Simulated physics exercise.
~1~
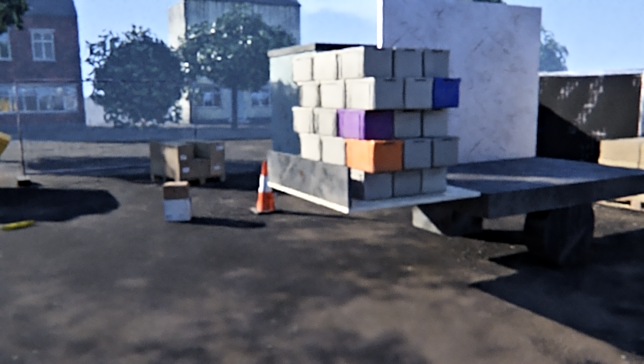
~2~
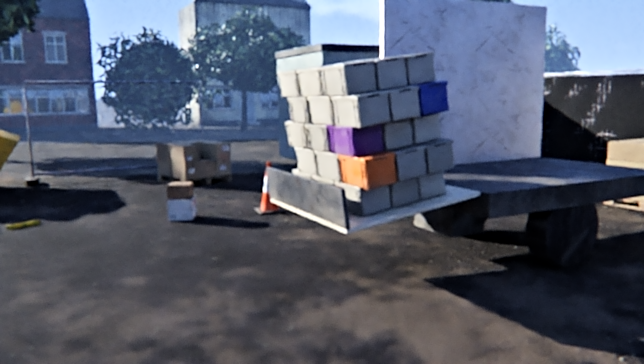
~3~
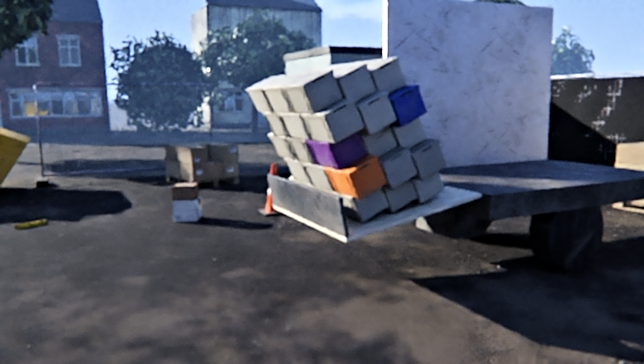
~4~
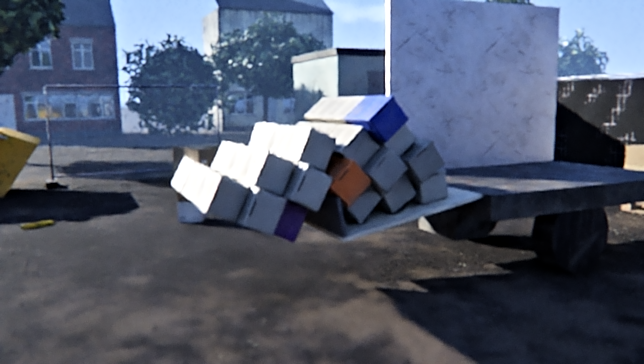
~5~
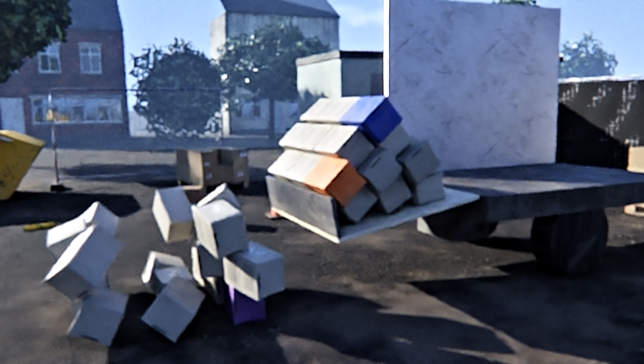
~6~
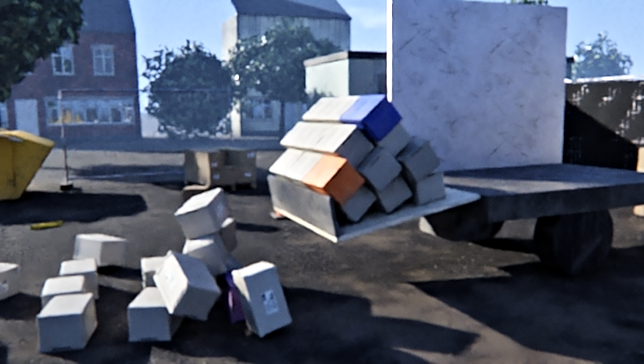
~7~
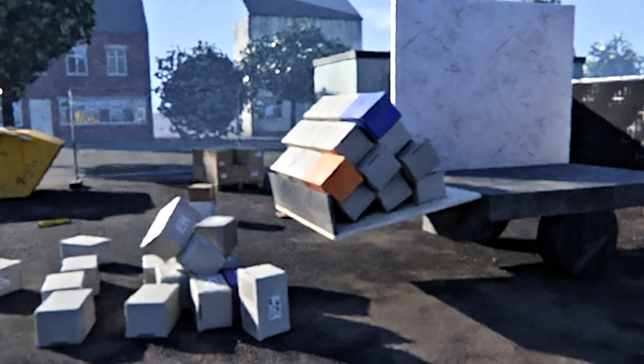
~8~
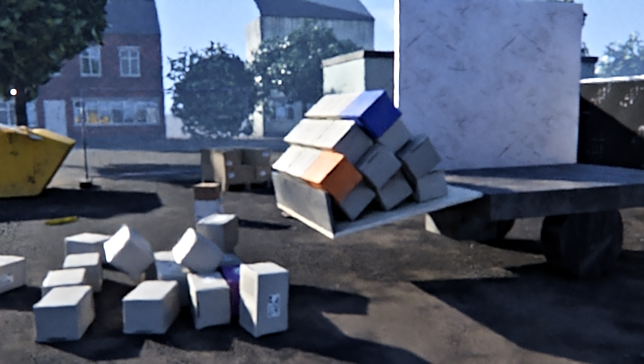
In the video, a stack of grey totes with one blue, one purple and one orange leans left as a lorry's tail lift tilts, and many, including the purple one, spill onto the ground, while the blue and orange totes stay tipped on the platform with the rest.
